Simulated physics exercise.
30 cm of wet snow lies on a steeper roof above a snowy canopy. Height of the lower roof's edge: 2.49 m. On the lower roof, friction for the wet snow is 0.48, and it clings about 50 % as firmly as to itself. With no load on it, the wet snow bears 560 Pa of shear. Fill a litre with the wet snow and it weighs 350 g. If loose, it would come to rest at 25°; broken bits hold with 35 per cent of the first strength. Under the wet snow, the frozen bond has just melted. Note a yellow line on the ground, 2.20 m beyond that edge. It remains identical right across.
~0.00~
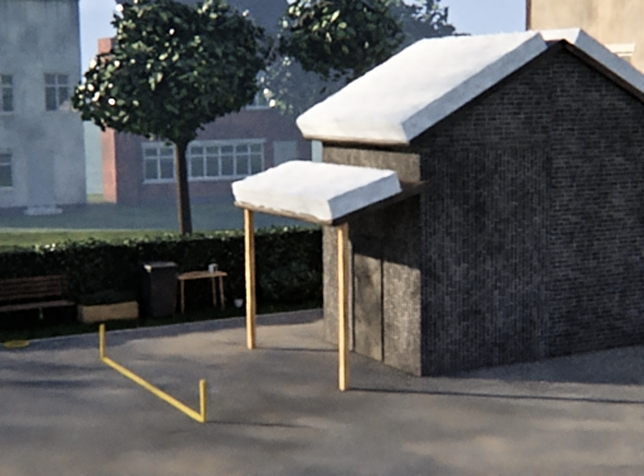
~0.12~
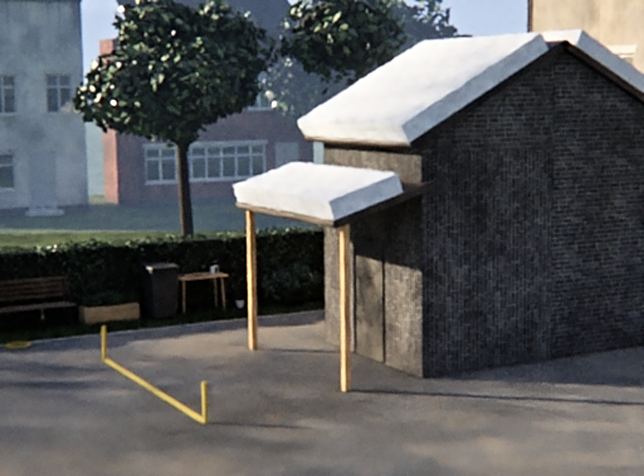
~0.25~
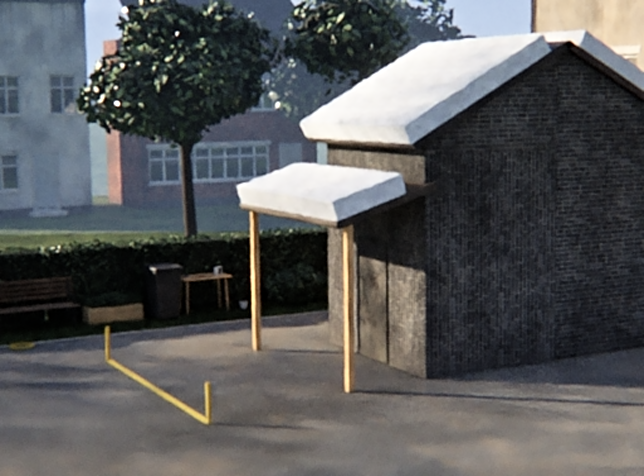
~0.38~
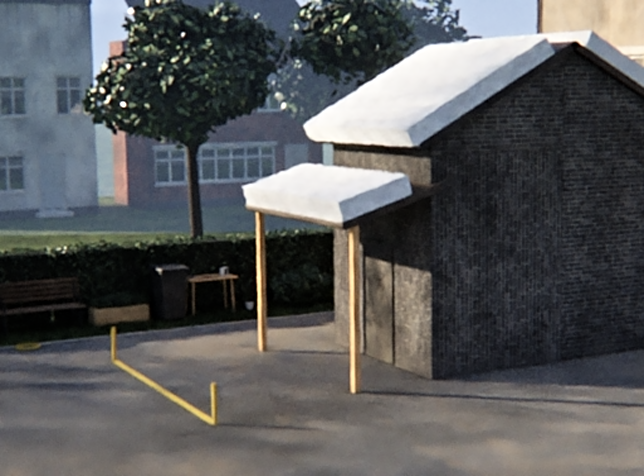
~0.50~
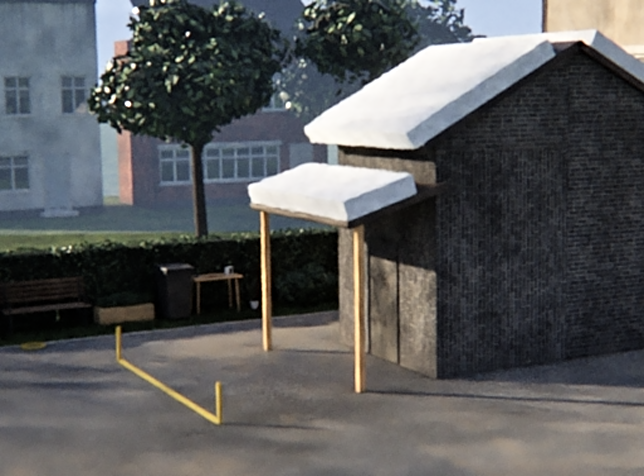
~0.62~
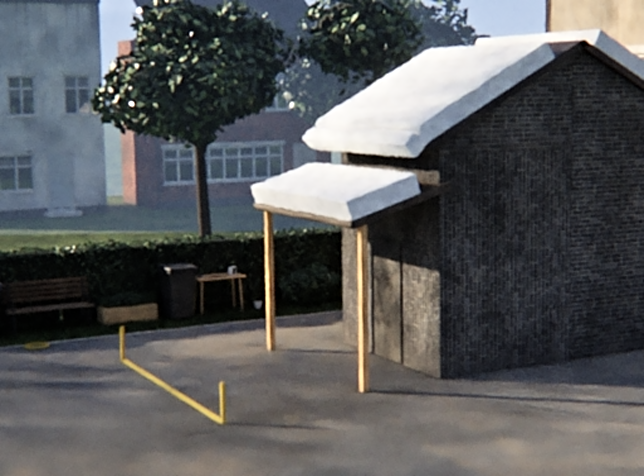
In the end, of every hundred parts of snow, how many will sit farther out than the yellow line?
Near 8 out of 100.
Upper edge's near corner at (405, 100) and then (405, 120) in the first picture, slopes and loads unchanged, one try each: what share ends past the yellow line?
The first try gives about 35 % and the second about 30 %.
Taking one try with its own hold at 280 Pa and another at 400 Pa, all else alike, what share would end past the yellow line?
Expect about 25 in a hundred, then about 20 in a hundred.
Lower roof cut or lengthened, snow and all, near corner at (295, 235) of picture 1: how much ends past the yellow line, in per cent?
That would be roughly 2 percent.
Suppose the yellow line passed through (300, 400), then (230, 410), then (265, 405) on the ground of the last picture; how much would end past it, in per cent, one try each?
Roughly 50 %, then 16 %, then 30 %.
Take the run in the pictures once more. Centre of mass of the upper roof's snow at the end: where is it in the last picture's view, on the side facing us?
Near pixel (283, 362).
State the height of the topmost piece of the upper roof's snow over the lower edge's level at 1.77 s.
Snow top above lower edge: Approx. 1.6 m.
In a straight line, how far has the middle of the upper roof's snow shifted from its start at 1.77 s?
2.0 m.
After 1.15 s, none is below the lower edge and 0 % is past the line.
After 1.77 s, none is below the lower edge and 0 % is past the line.
After 2.38 s, 33 % is below the lower edge and 0 % is past the line.
After 3.00 s, 65 % is below the lower edge and 6 % is past the line.
After 4.40 s, at the end, 74 % is below the lower edge and 8 % is past the line.
